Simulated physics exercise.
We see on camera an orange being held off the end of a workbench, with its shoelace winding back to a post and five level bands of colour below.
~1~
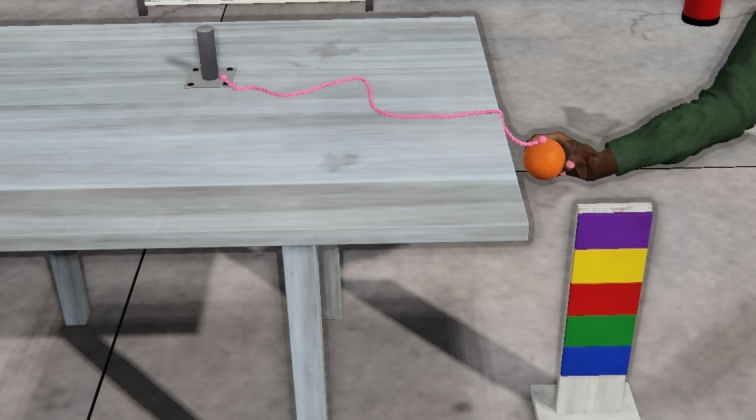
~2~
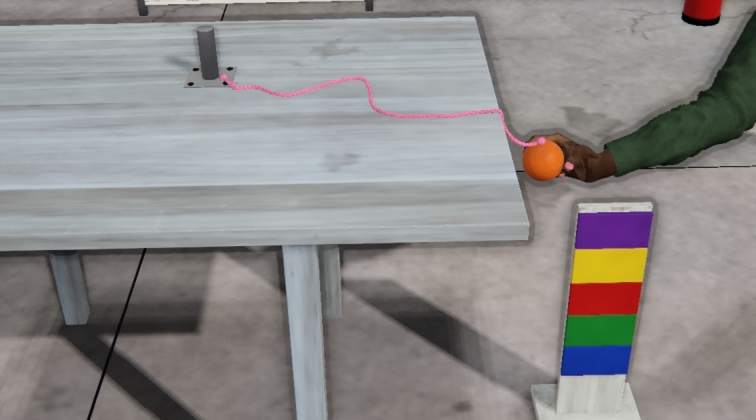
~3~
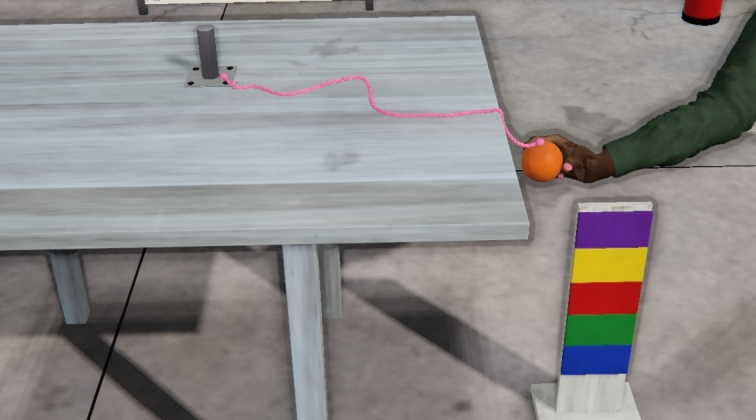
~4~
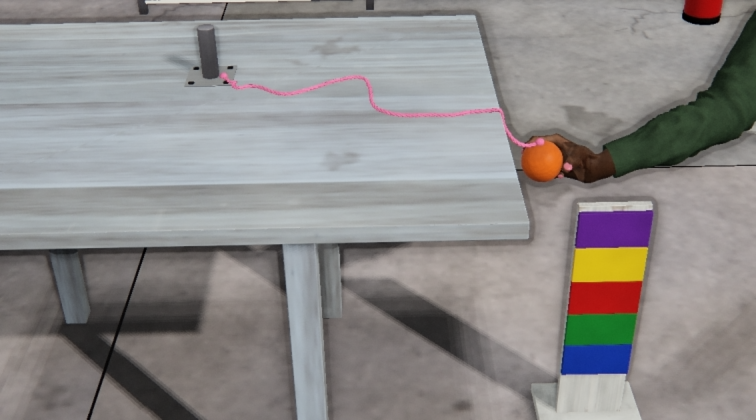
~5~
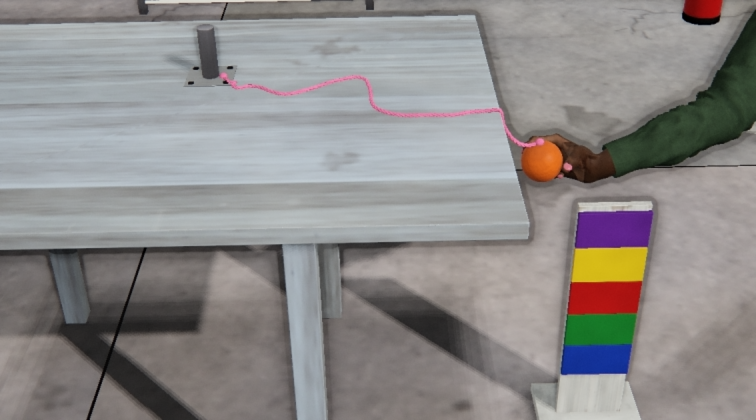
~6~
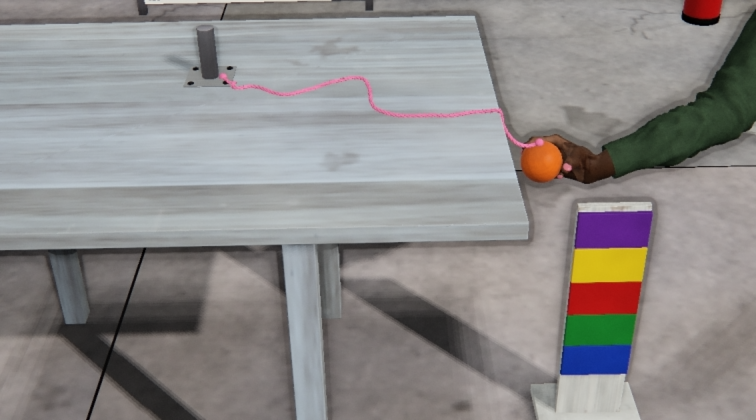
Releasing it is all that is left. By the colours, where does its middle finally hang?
At the yellow band.
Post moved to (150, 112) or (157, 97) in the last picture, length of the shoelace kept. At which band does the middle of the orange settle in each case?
Purple; purple.
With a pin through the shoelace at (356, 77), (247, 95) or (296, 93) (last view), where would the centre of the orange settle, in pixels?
Roughly (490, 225), (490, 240) and (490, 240), in that order.
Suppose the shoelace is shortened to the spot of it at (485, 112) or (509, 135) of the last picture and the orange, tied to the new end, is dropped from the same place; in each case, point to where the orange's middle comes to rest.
First (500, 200), then (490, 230).
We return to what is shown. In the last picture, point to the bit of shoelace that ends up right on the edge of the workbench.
The piece you want is at about (399, 115).
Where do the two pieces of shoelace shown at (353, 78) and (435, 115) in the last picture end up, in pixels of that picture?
To (388, 90) for the first and to (497, 133) for the second.
Early on, orange near (530, 263); level with yellow.
Midway, orange near (461, 246); level with yellow.
Near the end, orange near (501, 259); level with yellow.
Finally, orange near (492, 258); level with yellow. The yellow one.
